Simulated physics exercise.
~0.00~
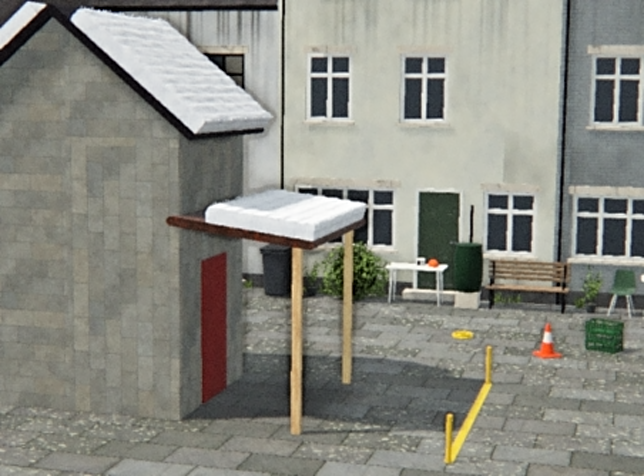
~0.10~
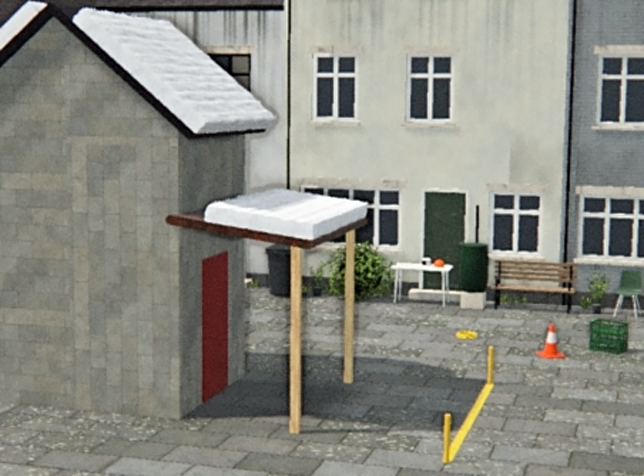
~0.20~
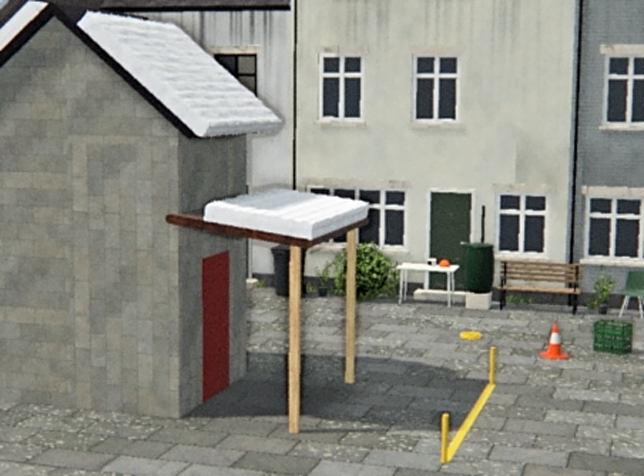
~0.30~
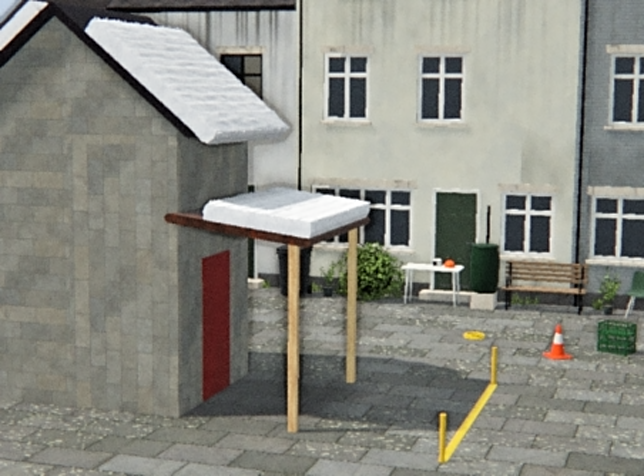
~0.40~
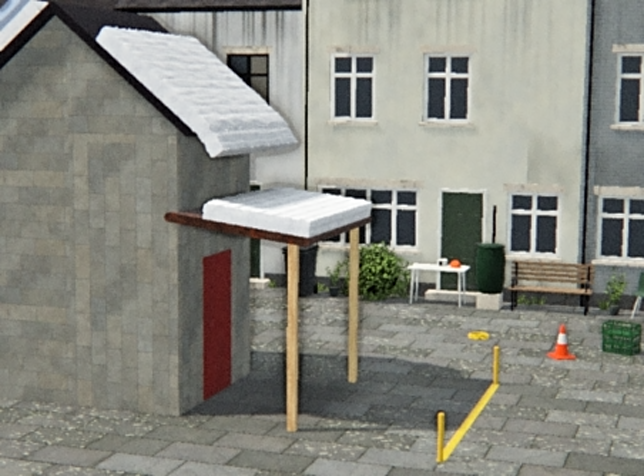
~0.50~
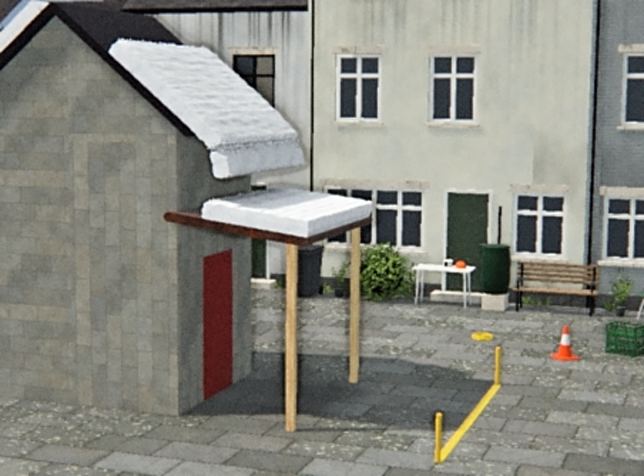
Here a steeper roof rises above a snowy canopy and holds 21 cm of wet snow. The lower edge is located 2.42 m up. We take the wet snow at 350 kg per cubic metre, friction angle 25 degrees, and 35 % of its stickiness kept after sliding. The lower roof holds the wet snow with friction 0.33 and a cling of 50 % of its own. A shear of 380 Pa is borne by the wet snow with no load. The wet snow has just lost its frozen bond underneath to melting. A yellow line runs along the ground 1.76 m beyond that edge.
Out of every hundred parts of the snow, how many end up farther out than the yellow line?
Around 31 in every hundred.
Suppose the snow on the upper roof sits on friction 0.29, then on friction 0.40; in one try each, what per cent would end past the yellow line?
Respectively 20 percent and 14 percent.
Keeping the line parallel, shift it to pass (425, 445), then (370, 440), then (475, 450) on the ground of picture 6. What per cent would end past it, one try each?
Respectively 40, 50 and 22 percent would end past it.
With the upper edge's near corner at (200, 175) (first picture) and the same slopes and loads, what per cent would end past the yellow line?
I'd put it at close to 4 percent.
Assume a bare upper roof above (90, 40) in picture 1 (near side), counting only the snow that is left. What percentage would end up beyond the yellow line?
Result: Approx. 20 % past the line.
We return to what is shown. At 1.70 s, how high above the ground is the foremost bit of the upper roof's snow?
Height: Approx. 0.2 m.
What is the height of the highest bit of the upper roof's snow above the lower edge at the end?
Roughly 0.5 m.
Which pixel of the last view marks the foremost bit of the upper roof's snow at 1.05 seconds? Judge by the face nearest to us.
Look roughly at (327, 226).
After 1.05 s, none is below the lower edge and 0 % is past the line.
After 1.70 s, 54 % is below the lower edge and 8 % is past the line.
After 2.35 s, 60 % is below the lower edge and 31 % is past the line.
After 3.00 s, 60 % is below the lower edge and 31 % is past the line.
After 3.10 s, at the end, 60 % is below the lower edge and 31 % is past the line.
